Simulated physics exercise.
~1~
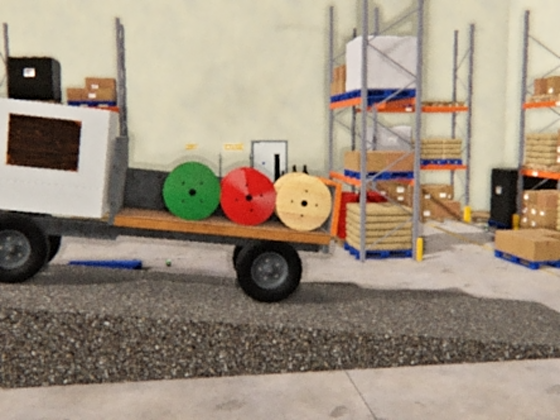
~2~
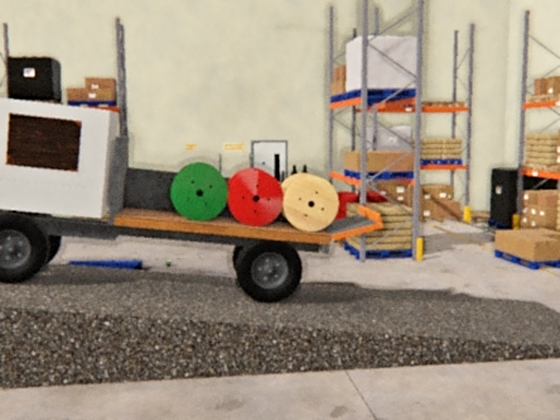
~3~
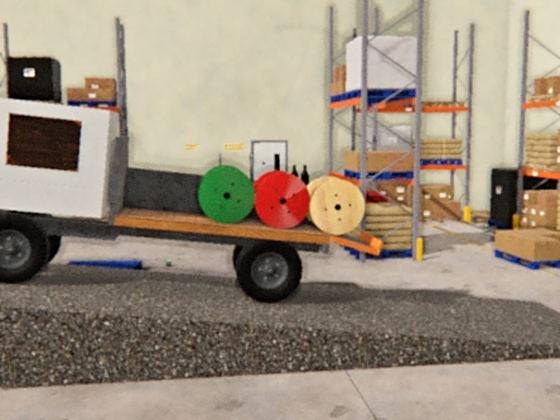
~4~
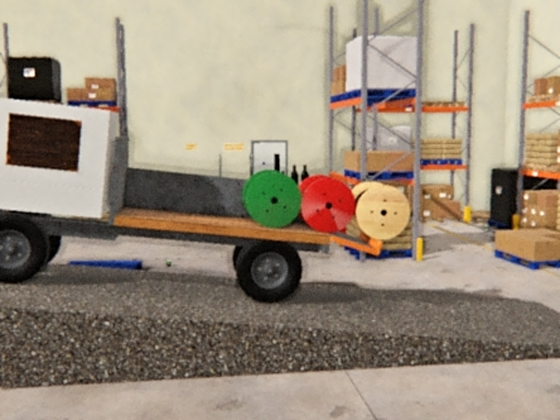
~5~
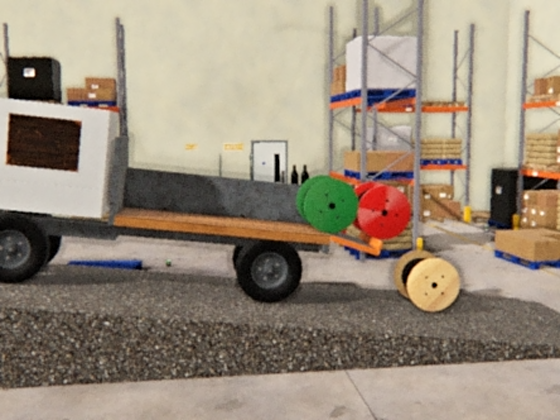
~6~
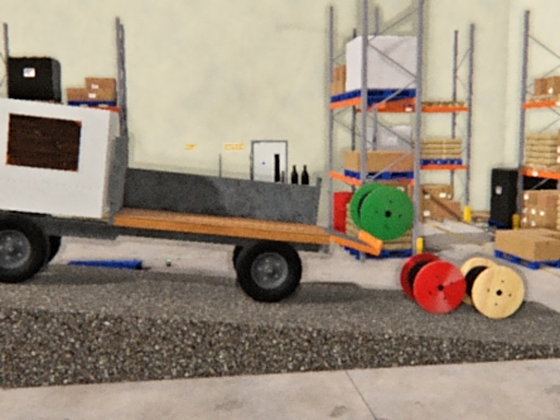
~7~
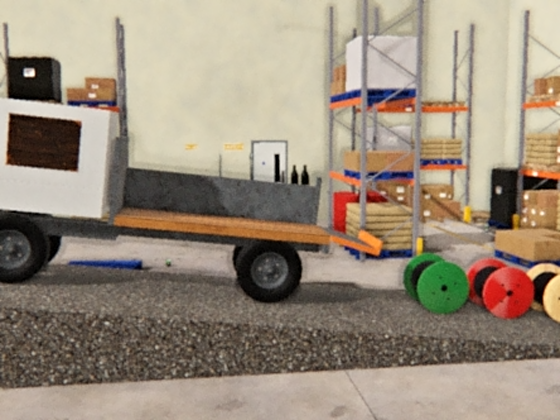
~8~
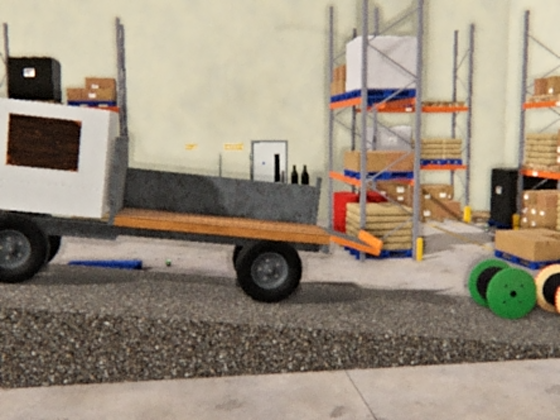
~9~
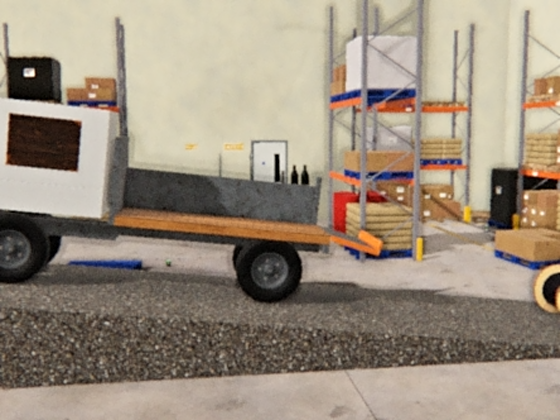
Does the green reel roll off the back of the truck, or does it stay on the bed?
The green reel rolls off over the lowered tailgate and onto the ground, as the red one does.
In a warehouse, a truck's tailgate drops and three cable reels roll off onto the ground.
